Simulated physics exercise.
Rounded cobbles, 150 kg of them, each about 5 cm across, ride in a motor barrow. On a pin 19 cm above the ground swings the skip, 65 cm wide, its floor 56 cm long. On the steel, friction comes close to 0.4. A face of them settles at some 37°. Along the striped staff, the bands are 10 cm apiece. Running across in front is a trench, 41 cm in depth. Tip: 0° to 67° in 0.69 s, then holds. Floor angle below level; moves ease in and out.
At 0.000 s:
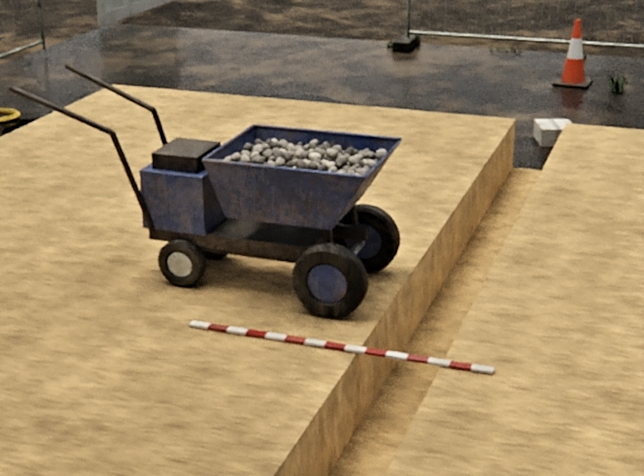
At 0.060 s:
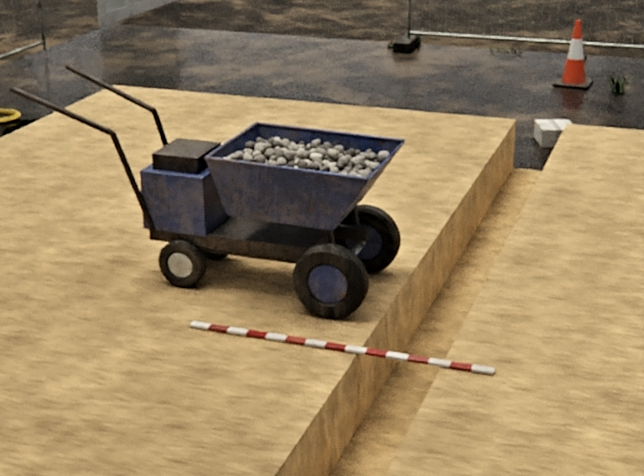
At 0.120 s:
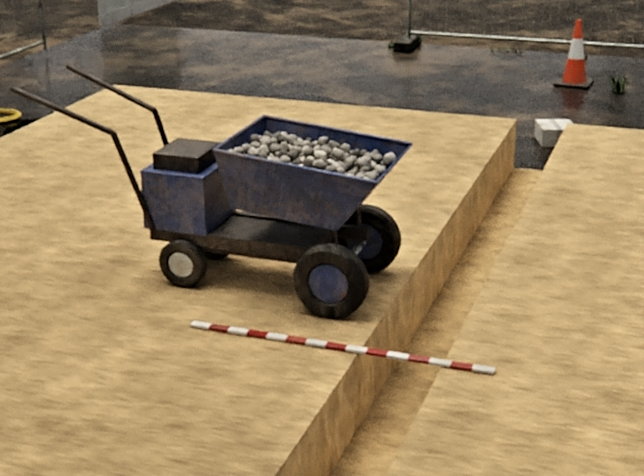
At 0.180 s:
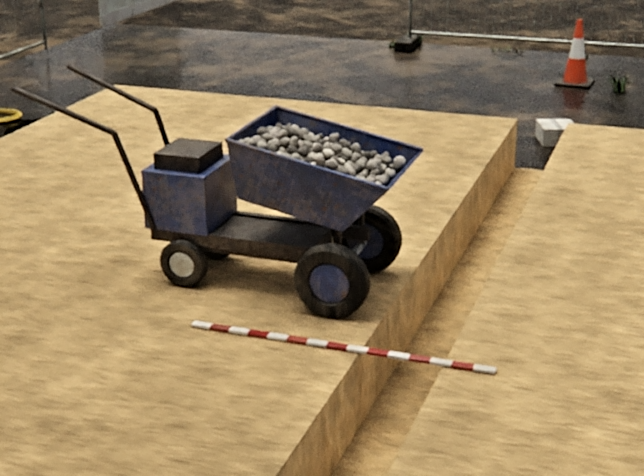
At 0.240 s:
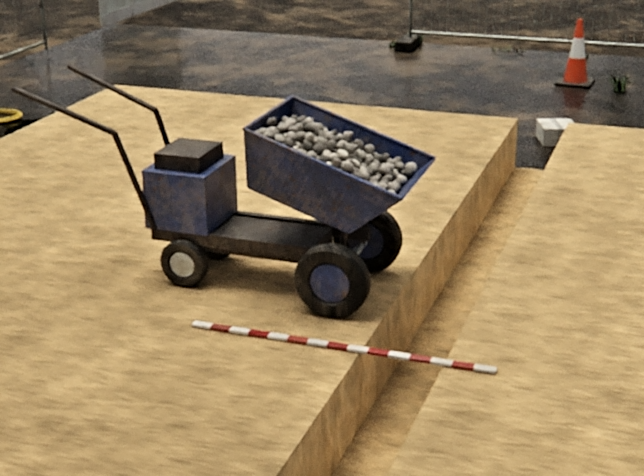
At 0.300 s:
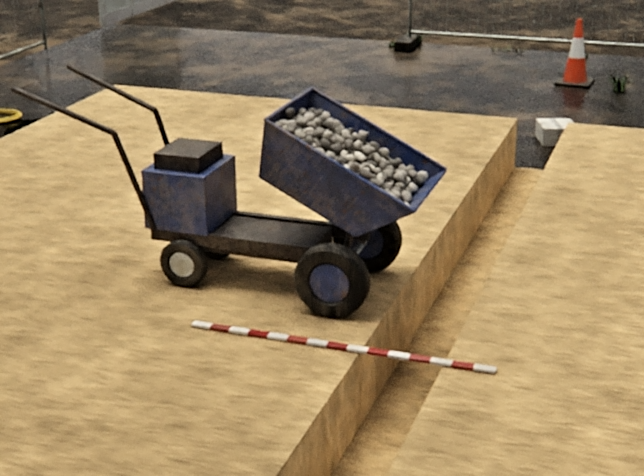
The blue skip of a motor barrow tilts steadily down to the right, carrying rounded cobbles.
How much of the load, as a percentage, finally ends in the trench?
I would put it at about 20 per cent.
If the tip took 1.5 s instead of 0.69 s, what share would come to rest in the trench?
My guess is near 30 percent.
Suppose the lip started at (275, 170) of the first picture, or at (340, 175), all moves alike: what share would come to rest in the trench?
That gives roughly 80 per cent and roughly 40 per cent.
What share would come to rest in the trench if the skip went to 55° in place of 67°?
It would come to about 5 percent.
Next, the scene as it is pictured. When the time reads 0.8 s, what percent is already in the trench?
About 0%.
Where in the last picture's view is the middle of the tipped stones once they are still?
At about pixel (519, 312) in the last view.
After 0.5 s the floor is at 57°; 100 % in the skip; the foremost stones are at (445, 239).
After 0.8 s the floor is at 67°; 78 % in the skip, 1 % in the trench, 21 % past the trench; the foremost stones are at (529, 321).
After 1.1 s the floor is at 67°; 37 % in the skip, 62 % past the trench; the foremost stones are past the picture's edge.
After 3.1 s the floor is at 67°; 14 % in the skip, 20 % in the trench, 66 % past the trench; the foremost stones are past the picture's edge.
